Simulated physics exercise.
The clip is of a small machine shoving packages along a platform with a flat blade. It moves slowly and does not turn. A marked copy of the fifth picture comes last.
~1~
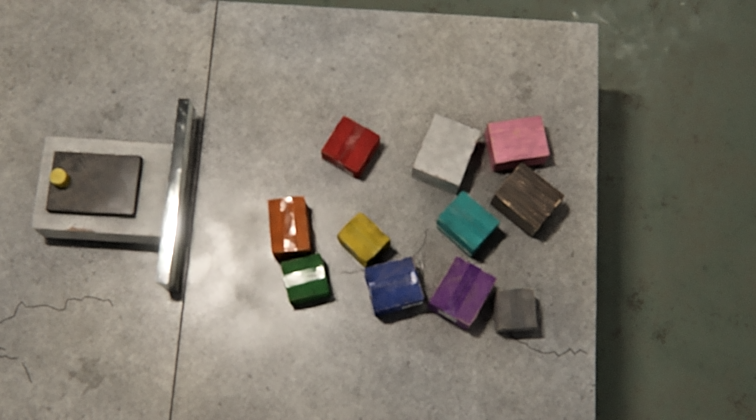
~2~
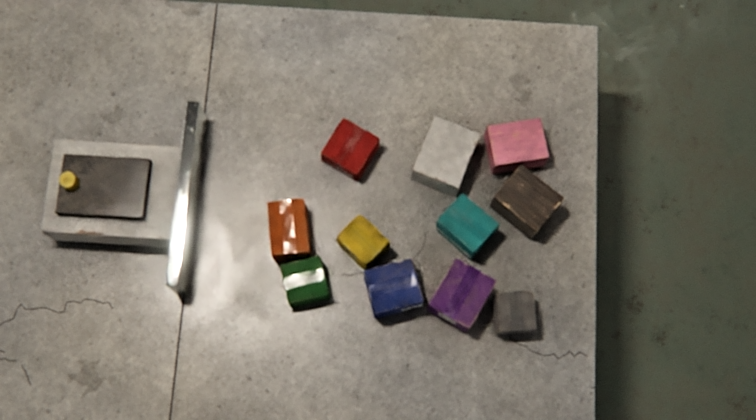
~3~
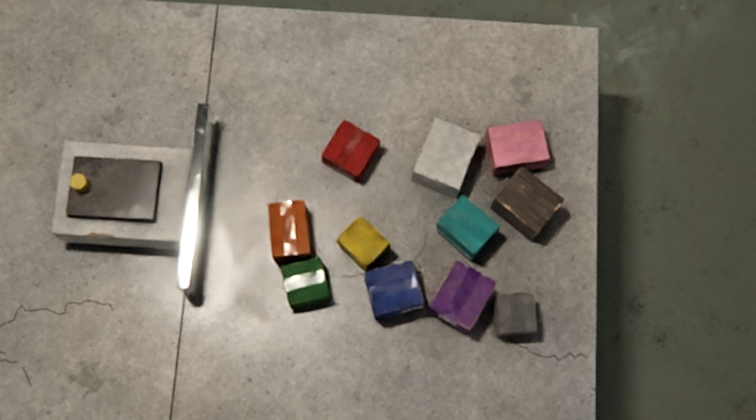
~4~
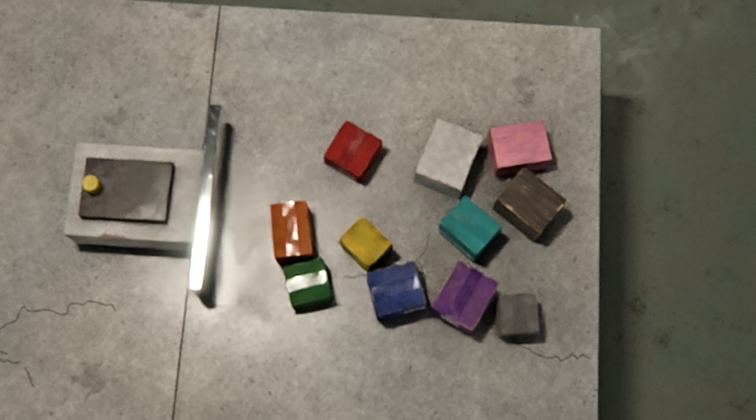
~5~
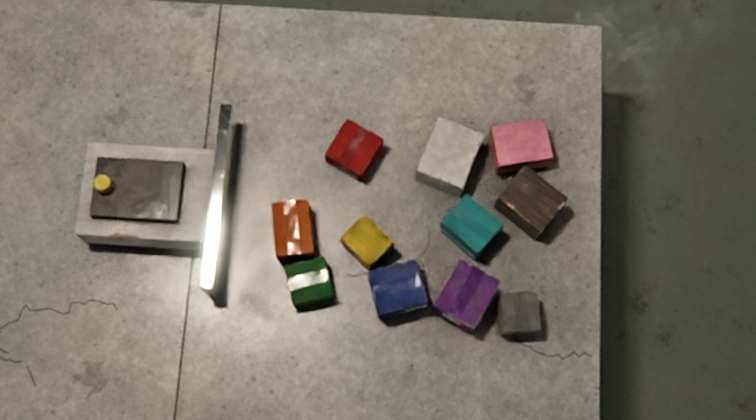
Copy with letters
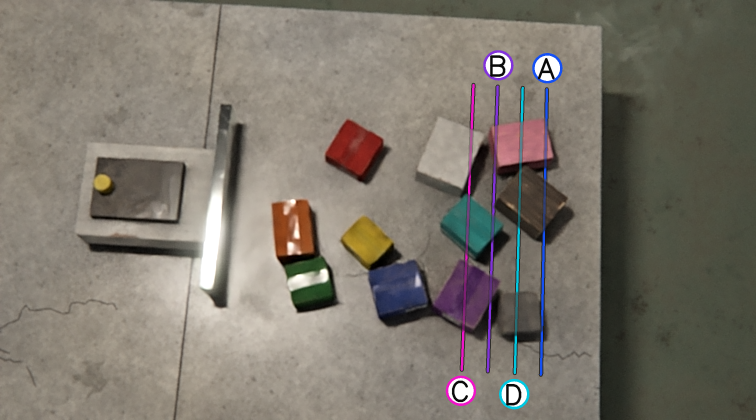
A small machine with a flat upright blade slowly moving right across a grey platform towards scattered coloured boxes, which stay still.
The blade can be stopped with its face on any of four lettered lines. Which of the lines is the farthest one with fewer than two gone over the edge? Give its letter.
No second one falls up to C.
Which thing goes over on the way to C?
The grey box goes over.
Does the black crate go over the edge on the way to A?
By then, yes.
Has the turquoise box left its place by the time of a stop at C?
Yes.
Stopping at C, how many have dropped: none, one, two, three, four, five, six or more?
In all, one.
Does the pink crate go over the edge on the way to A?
Yes.
On the marked copy, A at (544, 227); B at (493, 224); C at (468, 222); D at (519, 225).
Taking C. A third of the way, robot (235, 195); green parcel (331, 284); yellow parcel (378, 244).
Two thirds of the way, robot (326, 201); grey box (556, 312); pink crate (526, 148).
When it is over, robot (394, 205); grey box over the edge; pink crate (591, 151); one fallen.
As for the rest, A drops eight; B drops four; D drops four.
